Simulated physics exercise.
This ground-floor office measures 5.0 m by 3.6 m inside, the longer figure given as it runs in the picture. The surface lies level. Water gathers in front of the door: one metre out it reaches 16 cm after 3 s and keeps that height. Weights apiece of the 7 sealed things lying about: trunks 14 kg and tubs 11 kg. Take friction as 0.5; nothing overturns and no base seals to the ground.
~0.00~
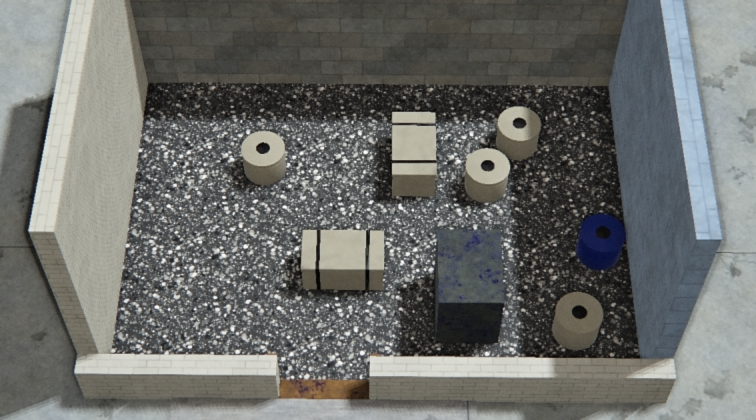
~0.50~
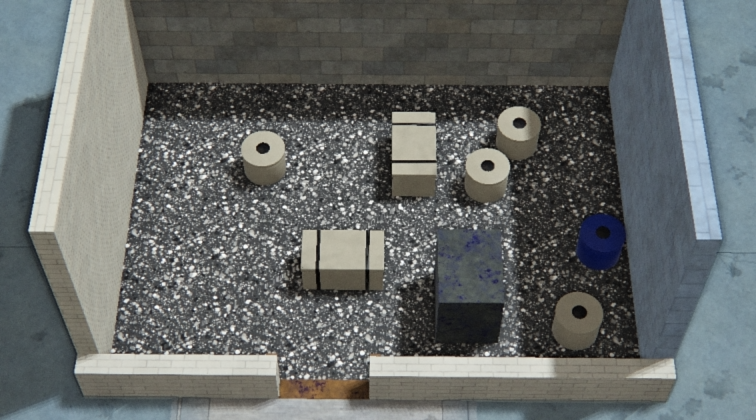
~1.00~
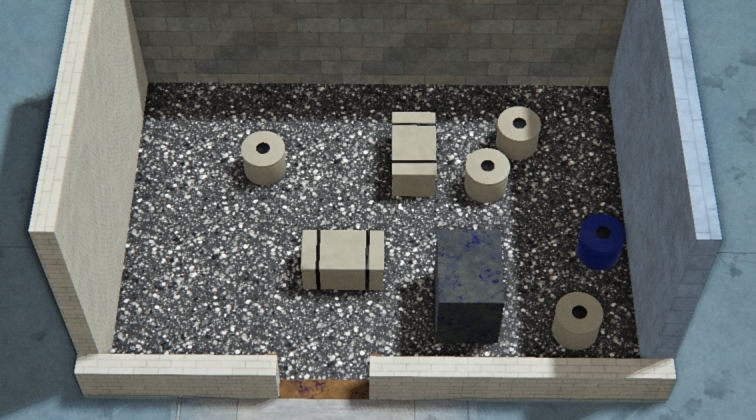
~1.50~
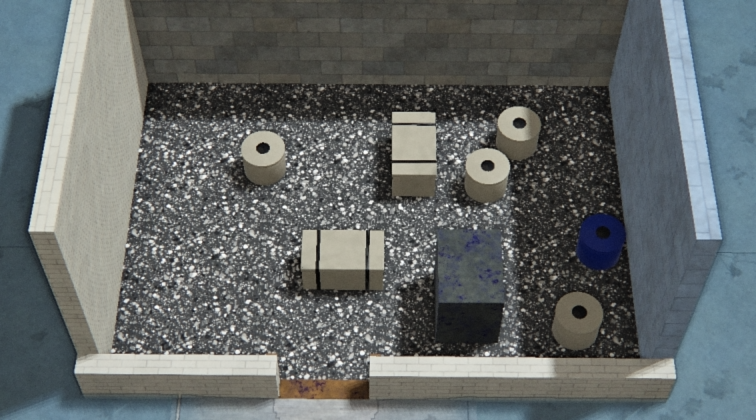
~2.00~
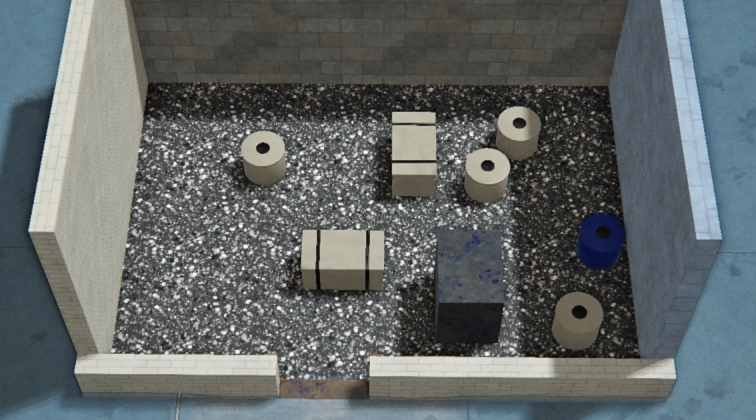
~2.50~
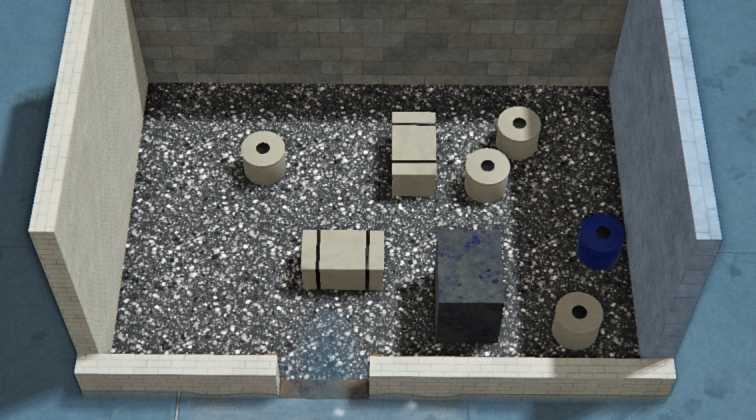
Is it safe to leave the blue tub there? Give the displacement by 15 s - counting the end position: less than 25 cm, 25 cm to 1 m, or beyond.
Blue tub stays put.
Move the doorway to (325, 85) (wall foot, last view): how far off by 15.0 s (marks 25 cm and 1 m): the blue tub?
In that case the blue tub stays put.
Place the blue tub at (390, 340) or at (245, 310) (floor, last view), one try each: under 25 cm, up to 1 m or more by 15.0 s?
In that order: It barely shifts; it barely shifts.
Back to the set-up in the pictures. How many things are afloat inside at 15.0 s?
3 of them.
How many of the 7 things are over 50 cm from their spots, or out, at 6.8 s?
1 of them.
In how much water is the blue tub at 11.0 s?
Roughly 2 cm.
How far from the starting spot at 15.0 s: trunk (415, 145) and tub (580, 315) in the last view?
In that order: 150 cm, 0 cm.
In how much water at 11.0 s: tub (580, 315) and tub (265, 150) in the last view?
About 2 and 6 cm.
After 3.5 s the blue tub is near (603, 233), 0.0 m from its start, aground; 0 afloat.
After 6.8 s the blue tub is near (603, 233), 0.0 m from its start, aground; 0 afloat.
After 11.0 s the blue tub is near (603, 233), 0.0 m from its start, aground; 1 afloat.
After 15.0 s the blue tub is near (603, 233), 0.0 m from its start, aground; 3 afloat.
